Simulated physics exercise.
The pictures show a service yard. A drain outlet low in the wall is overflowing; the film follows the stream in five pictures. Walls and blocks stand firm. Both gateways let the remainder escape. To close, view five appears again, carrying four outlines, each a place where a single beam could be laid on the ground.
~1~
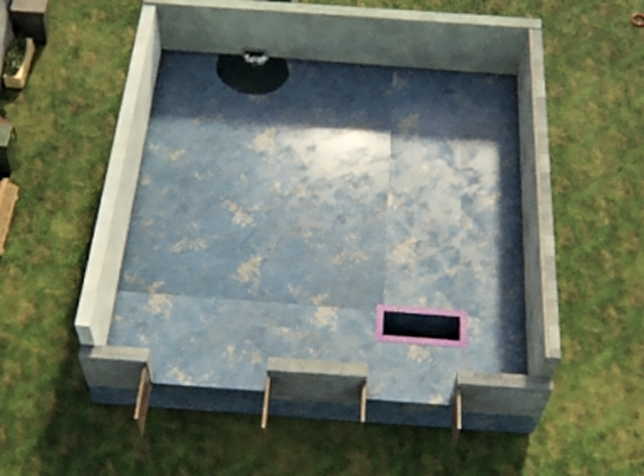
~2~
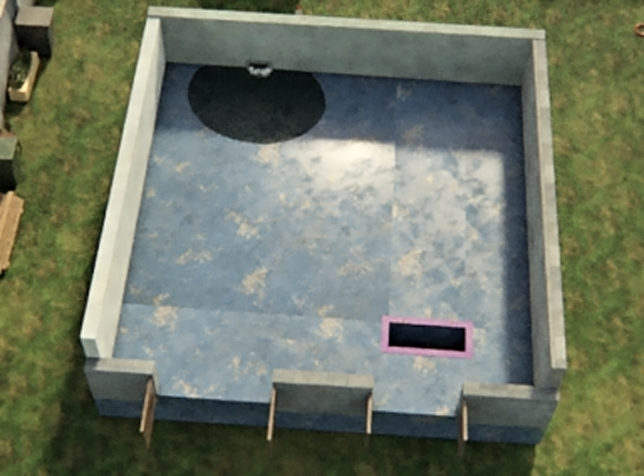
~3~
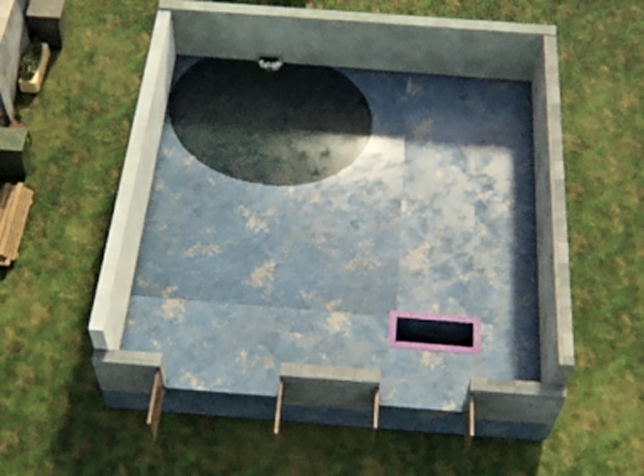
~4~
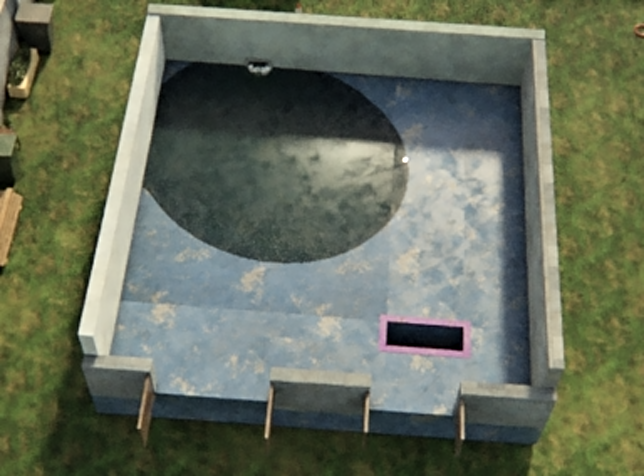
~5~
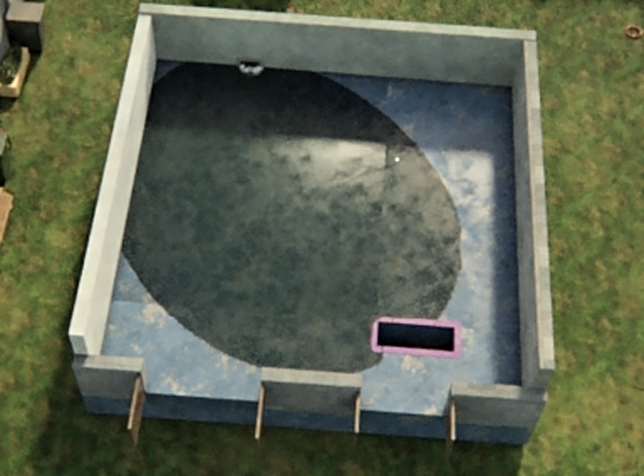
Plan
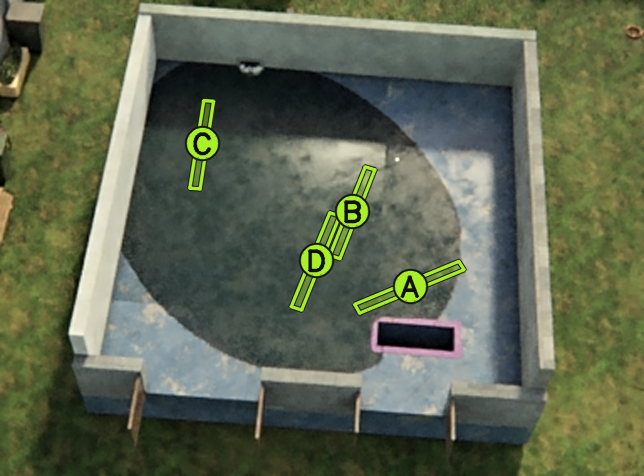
At first, a small dark patch of water sits beneath the outfall at the back wall of a walled yard with a blue, mottled floor. The water spreads steadily forward and to both sides, reaching the left wall, then covers most of the floor and enters the purple-edged drain pit.
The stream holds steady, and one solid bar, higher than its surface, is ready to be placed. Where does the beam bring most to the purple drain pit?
C.
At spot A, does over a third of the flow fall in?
No.
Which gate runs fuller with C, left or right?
The right one.
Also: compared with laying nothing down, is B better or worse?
It is worse.
In lime, A from (357, 308) to (461, 265); B from (334, 257) to (370, 168); C from (194, 188) to (208, 100); D from (296, 308) to (334, 214).
Choosing A, about 21 % of the stream goes into the purple drain pit, about 79 % out by the gates.
Choosing B, about 23 % of the stream goes into the purple drain pit, about 77 % out by the gates.
Choosing C, about 35 % of the stream goes into the purple drain pit, about 65 % out by the gates.
Choosing D, about 22 % of the stream goes into the purple drain pit, about 78 % out by the gates.
